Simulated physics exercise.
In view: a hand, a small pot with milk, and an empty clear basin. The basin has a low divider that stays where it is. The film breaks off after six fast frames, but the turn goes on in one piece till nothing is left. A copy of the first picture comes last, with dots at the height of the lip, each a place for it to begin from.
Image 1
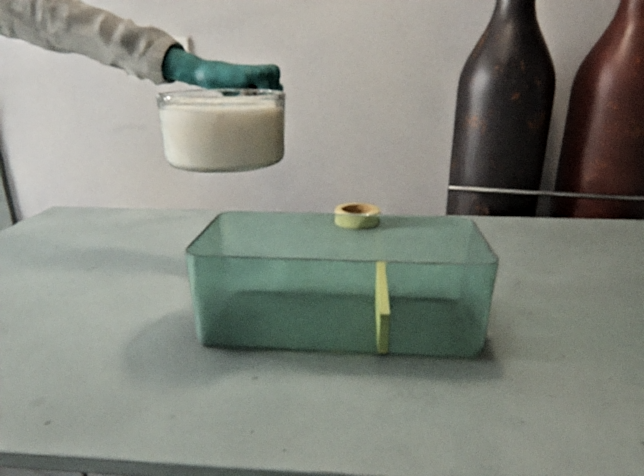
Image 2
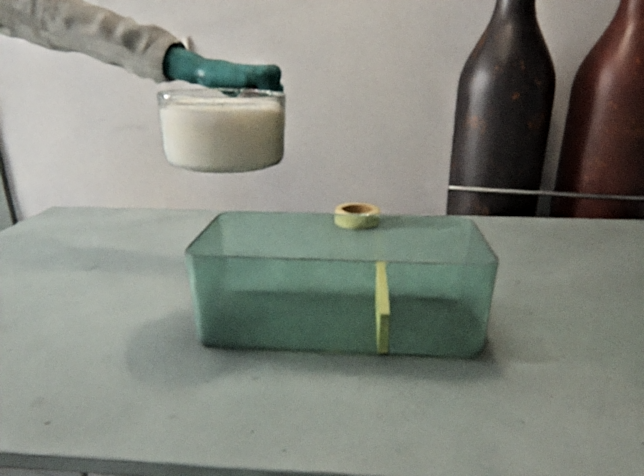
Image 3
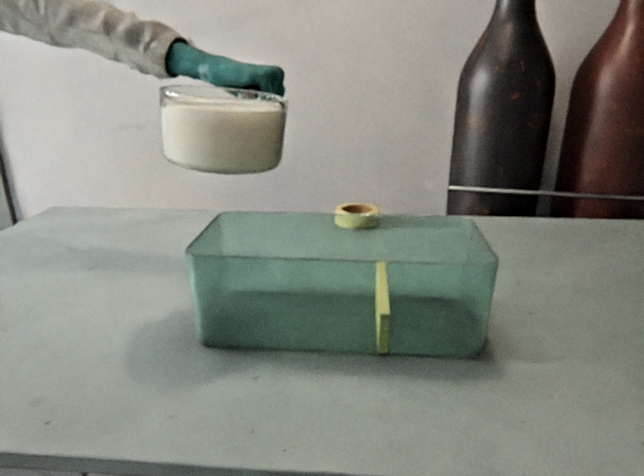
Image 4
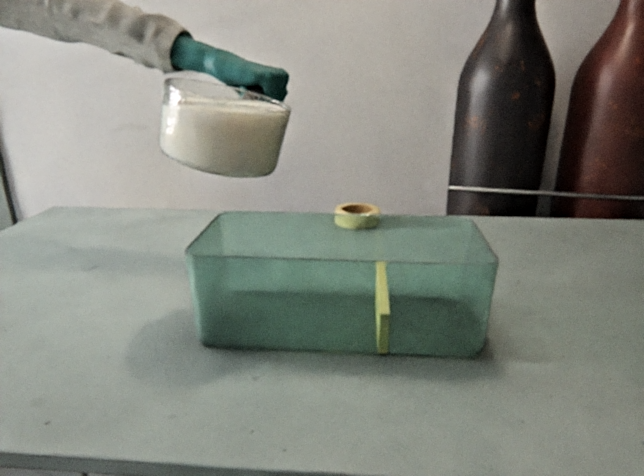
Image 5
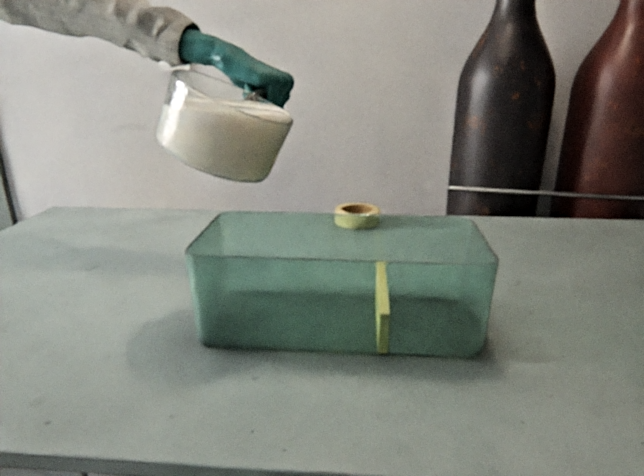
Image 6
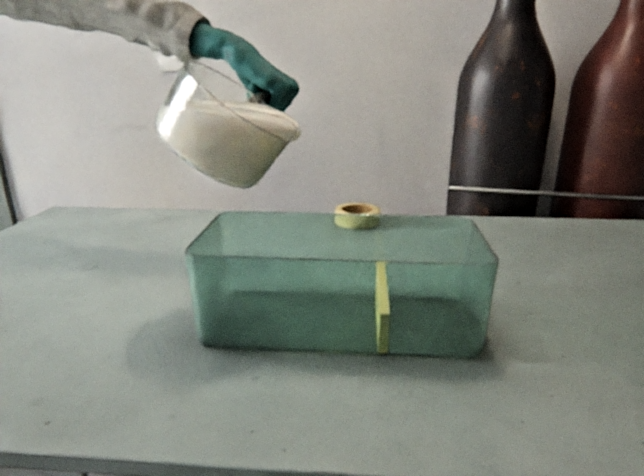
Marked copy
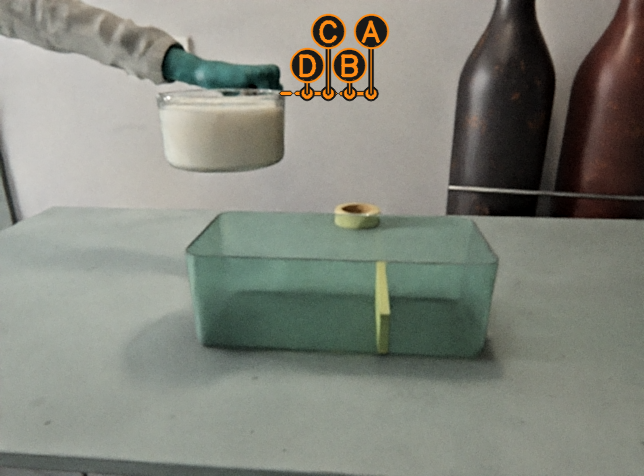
To begin with, a teal-gloved hand holds a clear pot of milk upright and nearly still above an empty, greenish clear basin on a table. The hand then tilts the pot steadily rightward, its base swinging slightly left, until the milk reaches the lowered rim and just edges over it.
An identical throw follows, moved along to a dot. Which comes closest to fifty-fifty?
B works best here.
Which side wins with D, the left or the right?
The left one.
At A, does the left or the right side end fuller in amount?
More ends on the right.
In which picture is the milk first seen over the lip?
Picture 5.
In orange, A at (371, 93); B at (349, 93); C at (328, 93); D at (307, 93).
Choosing A, about 27 % ends left of the wall and 70 % right of it; 3 % is lost outside.
Choosing B, about 49 % ends left of the wall and 49 % right of it.
Choosing C, about 73 % ends left of the wall and 24 % right of it; 4 % is lost outside.
Choosing D, about 88 % ends left of the wall and 7 % right of it; 5 % is lost outside.
